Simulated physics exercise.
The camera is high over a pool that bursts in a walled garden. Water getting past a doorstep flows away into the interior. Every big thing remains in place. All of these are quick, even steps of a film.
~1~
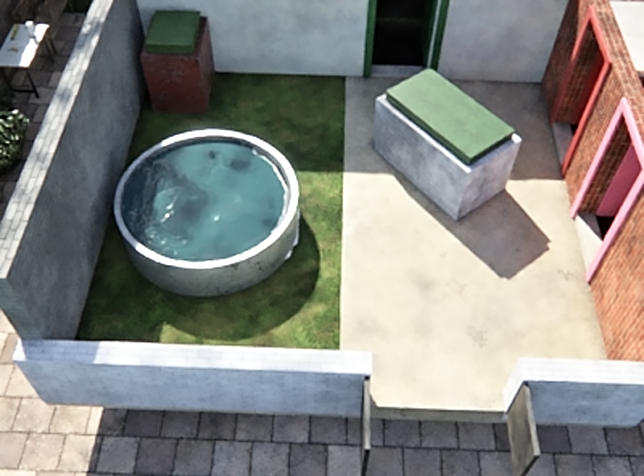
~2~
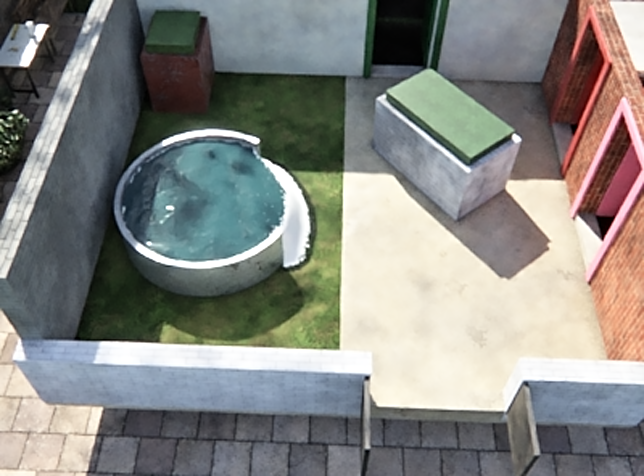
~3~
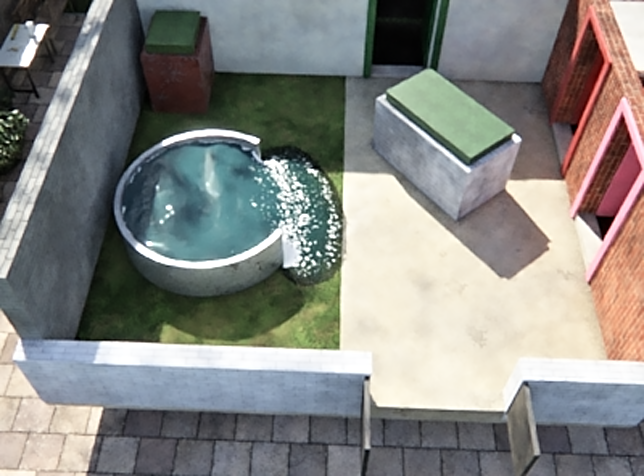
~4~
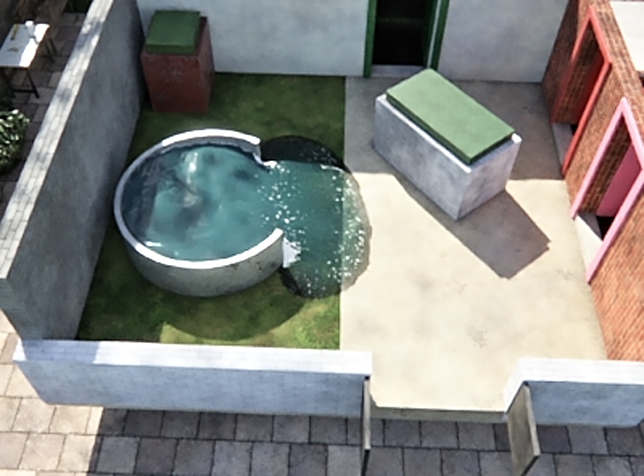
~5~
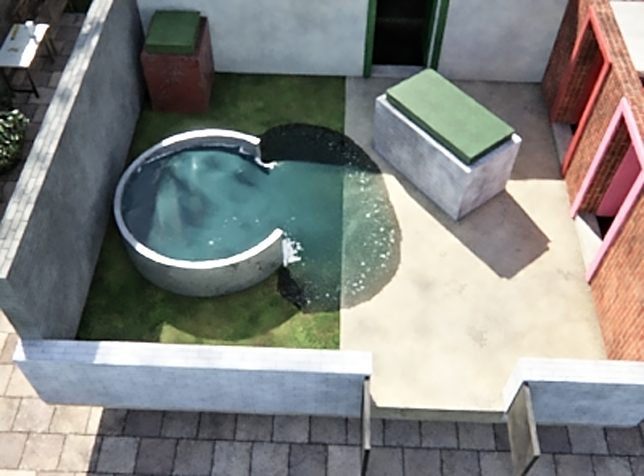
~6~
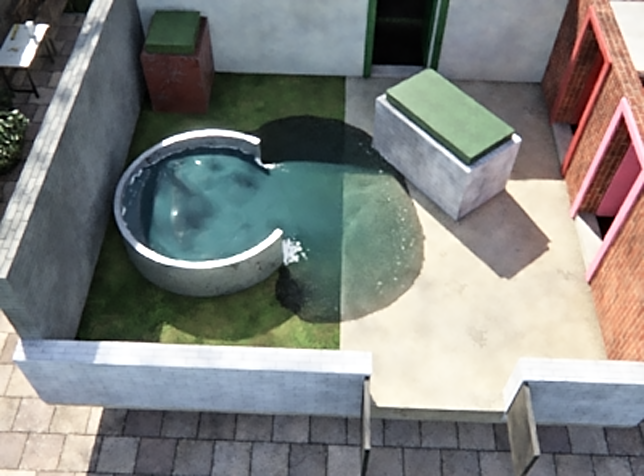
A round, pale-walled pool of teal water bursts open on its right side in a walled garden, seen from high above by a still camera. It sits on grass at left, near a red-brick box with a green lid, while a grey block topped in green stands on pale paving at right. Water pours through the gap, foaming white, then spreads rightward in a dark, widening sheet across grass and paving.
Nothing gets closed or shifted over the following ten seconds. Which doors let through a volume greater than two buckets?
Checking each one: The green door lets through more; the pink door lets through less or just two; the red door lets through less or just two.
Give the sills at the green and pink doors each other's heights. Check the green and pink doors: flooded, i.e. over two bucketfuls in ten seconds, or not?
Result - green door never crosses the line, pink door crosses the line.
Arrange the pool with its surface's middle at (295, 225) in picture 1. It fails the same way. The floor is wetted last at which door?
Looks like the green one.
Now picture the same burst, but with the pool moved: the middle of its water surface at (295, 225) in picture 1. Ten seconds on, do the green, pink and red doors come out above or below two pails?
The green door remains within limit, the pink door tops the threshold, and the red door remains within limit.
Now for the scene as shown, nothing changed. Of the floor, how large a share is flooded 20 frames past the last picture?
That's roughly 65 per cent.
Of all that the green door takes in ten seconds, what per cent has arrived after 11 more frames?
Some 5 per cent.
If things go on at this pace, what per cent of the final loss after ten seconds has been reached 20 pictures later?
Around 15 percent.
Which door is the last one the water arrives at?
That's the one in red.
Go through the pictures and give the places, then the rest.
In the first frame, the round pool at (208, 198) is whole and still.
In the second frame, the front is at (291, 266), out from the gap at (291, 202).
In the third frame, water pours out at (291, 205) and has run to (324, 275).
In the fourth frame, the front is at (344, 284), out from the gap at (291, 205).
In the fifth frame, the front is at (358, 297), out from the gap at (291, 205).
In the sixth frame, the front is at (403, 286), out from the gap at (291, 205).
A moment on, water covers 35 % of the floor; the green door not reached, the pink door not reached, the red door not reached.
Next, water covers 55 % of the floor; the green door under two buckets in, the pink door wet at the sill, nothing in, the red door not reached.
Then, water covers 65 % of the floor; the green door over two buckets in, the pink door under two buckets in, the red door wet at the sill, nothing in.
Later, water covers 80 % of the floor; the green door over two buckets in, the pink door under two buckets in, the red door wet at the sill, nothing in.
In the end, water covers 95 % of the floor; the green door over two buckets in, the pink door under two buckets in, the red door wet at the sill, nothing in.
